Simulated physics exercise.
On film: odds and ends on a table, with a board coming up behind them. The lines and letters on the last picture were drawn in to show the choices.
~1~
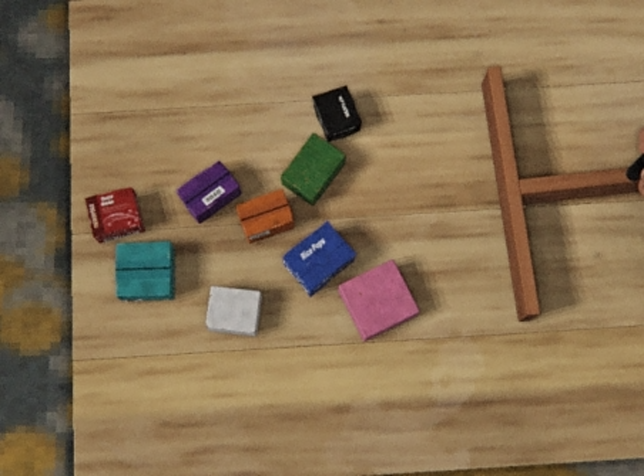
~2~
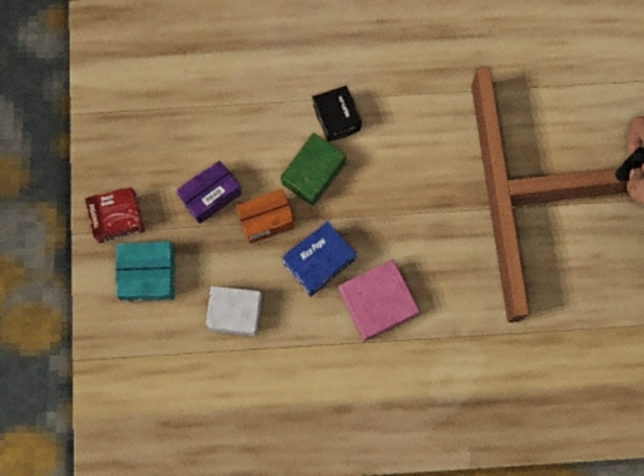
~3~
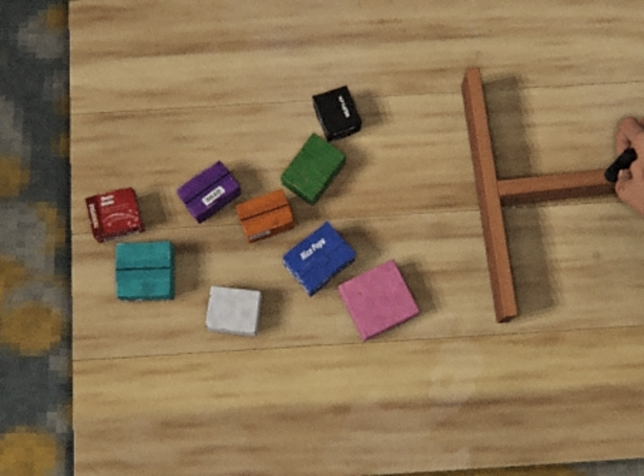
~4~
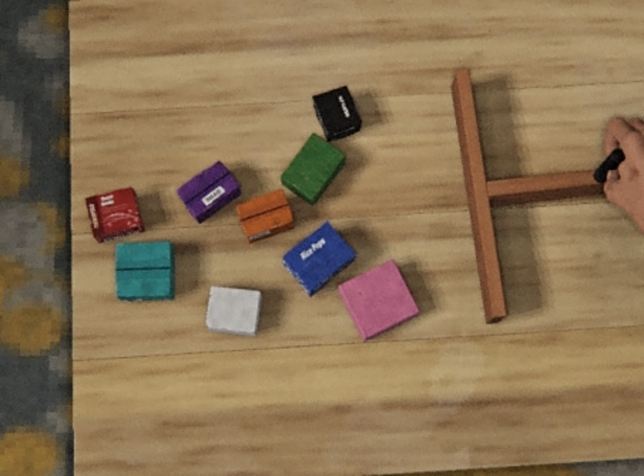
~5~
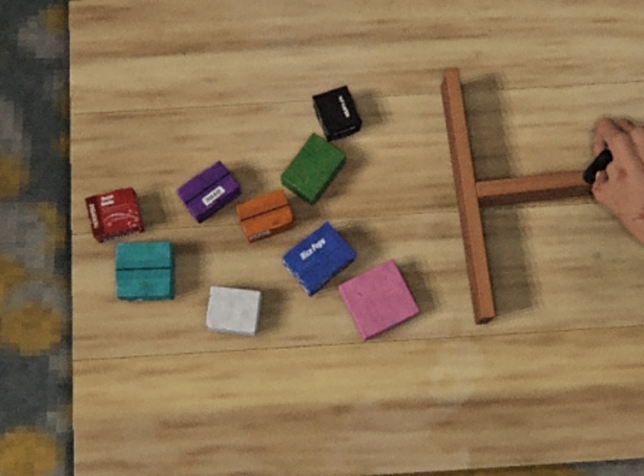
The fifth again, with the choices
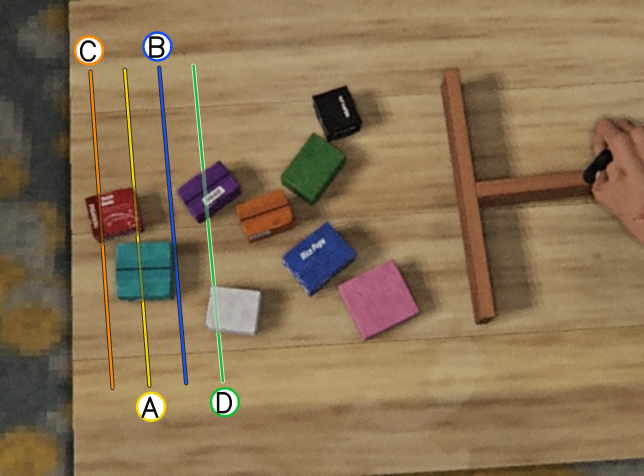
A hand sliding a wooden T-shaped board slowly leftward across a table towards a scattered group of small coloured boxes and blocks.
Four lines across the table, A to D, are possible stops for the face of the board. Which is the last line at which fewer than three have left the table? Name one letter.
Stop at B.
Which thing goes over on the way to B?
It is the red box.
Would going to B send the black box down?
No.
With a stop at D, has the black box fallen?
No.
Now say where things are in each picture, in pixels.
In the first frame, board (514, 187); orange box (266, 217); turquoise box (146, 272).
In the second frame, board (503, 188); pink block (378, 301).
In the third frame, board (491, 189); white block (234, 311).
In the fourth frame, board (481, 189); green block (313, 170).
In the fifth frame, board (470, 190); black box (337, 114); orange box (266, 217); turquoise box (146, 272).
On the copy, A at (137, 222); B at (172, 220); C at (101, 224); D at (208, 218).
On B. First, board (363, 196); black box (325, 113); pink block (338, 320).
Then, board (256, 203); turquoise box (133, 271); white block (175, 319).
Finally, board (172, 208); red box over the edge; turquoise box (75, 269); one fallen.
By contrast, A drops four; C drops four; D is within the limit but short.
